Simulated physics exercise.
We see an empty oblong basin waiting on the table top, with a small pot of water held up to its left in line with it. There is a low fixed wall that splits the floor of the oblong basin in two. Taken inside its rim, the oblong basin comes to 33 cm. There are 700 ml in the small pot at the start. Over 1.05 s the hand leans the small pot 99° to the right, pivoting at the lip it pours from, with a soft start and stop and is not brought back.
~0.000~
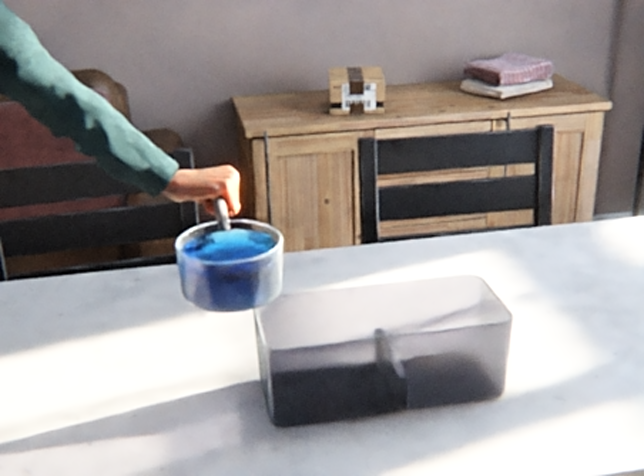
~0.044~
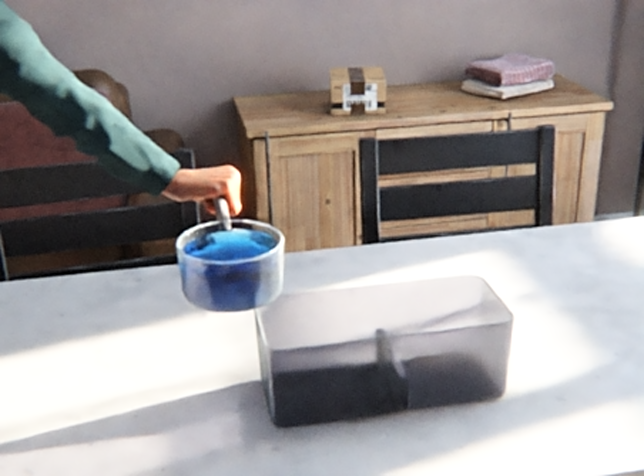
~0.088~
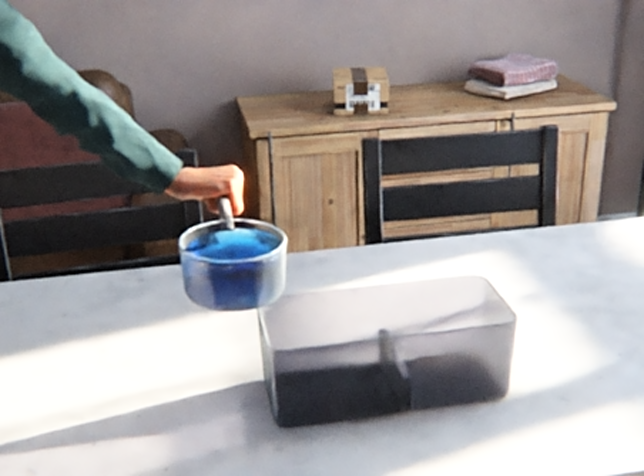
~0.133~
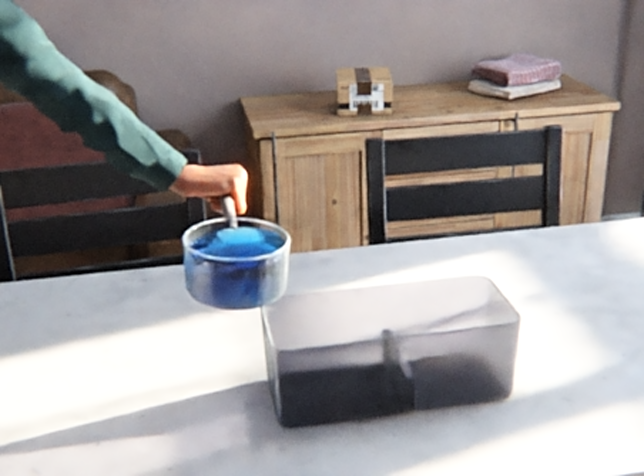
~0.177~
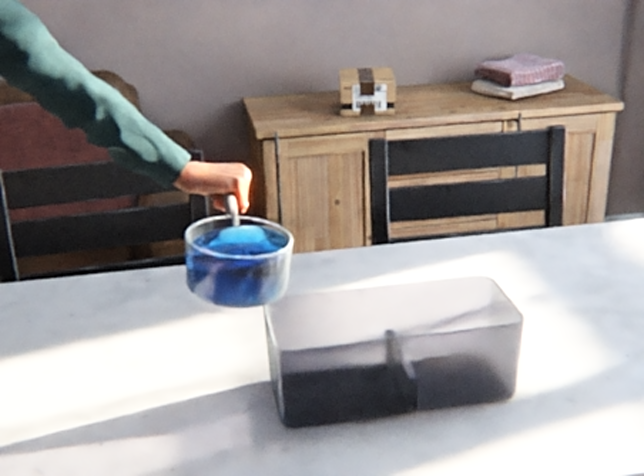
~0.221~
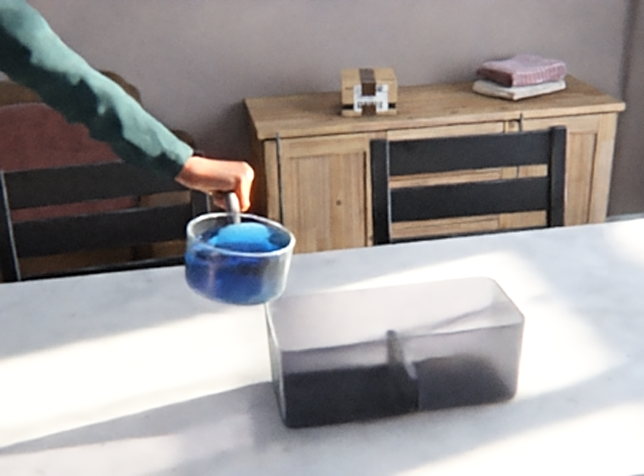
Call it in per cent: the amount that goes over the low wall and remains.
I would put it at about 5 per cent.
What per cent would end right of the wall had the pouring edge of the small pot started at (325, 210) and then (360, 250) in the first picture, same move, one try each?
Roughly 85 per cent the first time and 95 per cent the second.
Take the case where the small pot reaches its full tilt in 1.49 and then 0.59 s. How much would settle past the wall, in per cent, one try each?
Try 1: 5 %; try 2: 20 %.
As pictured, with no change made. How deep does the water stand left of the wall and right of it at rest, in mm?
30 mm left, 2 mm right.
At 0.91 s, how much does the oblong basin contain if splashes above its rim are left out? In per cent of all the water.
My estimate is about 68 percent.
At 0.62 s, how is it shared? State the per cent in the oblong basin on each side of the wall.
Left roughly 7, right roughly 0.
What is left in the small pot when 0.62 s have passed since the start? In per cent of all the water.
Still held: Roughly 62 % of the total.
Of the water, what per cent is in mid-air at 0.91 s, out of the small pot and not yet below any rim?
About 20 per cent.
After 0.62 s the tilt is 63° and 63 per cent is still to pour, 7 is left of the wall and 0 right of it.
After 0.91 s the tilt is 95° and 13 per cent is still to pour, 65 is left of the wall and 3 right of it.
After 1.22 s the tilt is 99° and 1 per cent is still to pour, 91 is left of the wall and 4 right of it.
After 1.55 s the tilt is 99° and 0 per cent is still to pour, 94 is left of the wall and 5 right of it.
In the end 95 per cent lies left of the wall, 5 right of it and 1 outside.
